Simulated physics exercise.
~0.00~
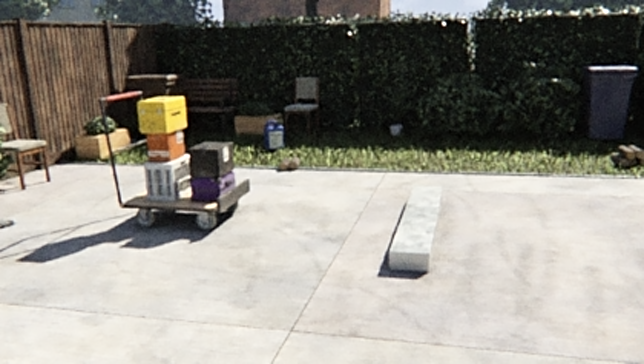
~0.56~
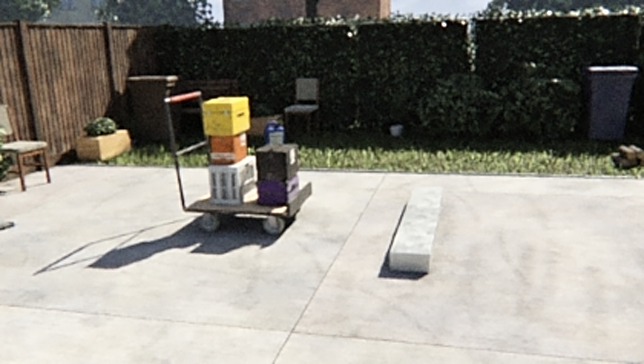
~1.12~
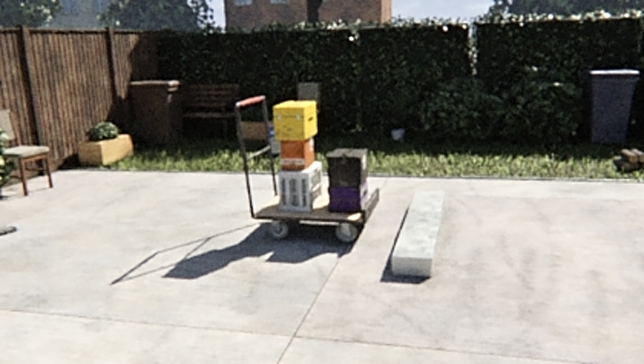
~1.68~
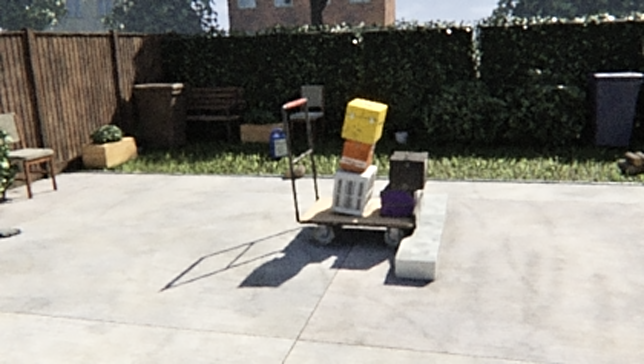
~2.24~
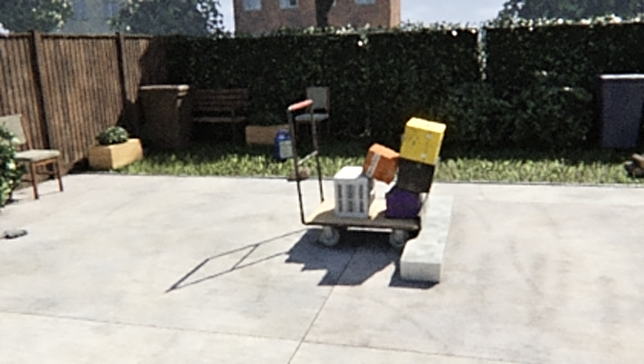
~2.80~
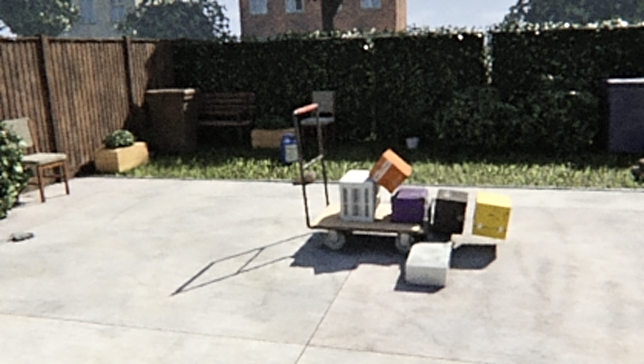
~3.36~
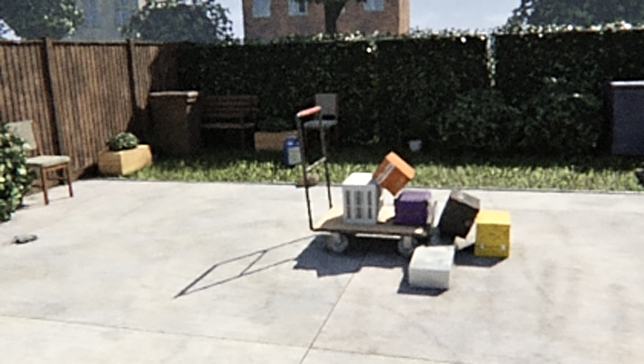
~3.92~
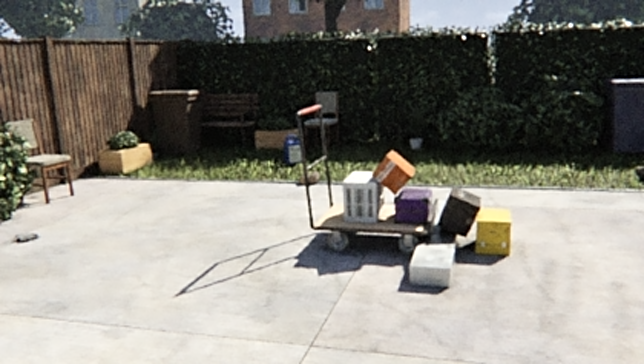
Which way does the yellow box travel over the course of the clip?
It travels to the right, first riding on the trolley and then tumbling off its front end.
A platform trolley loaded with boxes rolls to the right across a sunlit concrete yard, seen from slightly above, with a wooden fence and a tall hedge behind. A yellow box sits on an orange one above a white crate, beside a black box stacked on a purple one. The trolley stops against a pale concrete block, and the stacks lurch forward. The yellow box tumbles over the black one, and both go off the front. The yellow box ends on the ground, the black one leans at the deck's edge, and the orange, white and purple ones stay aboard.
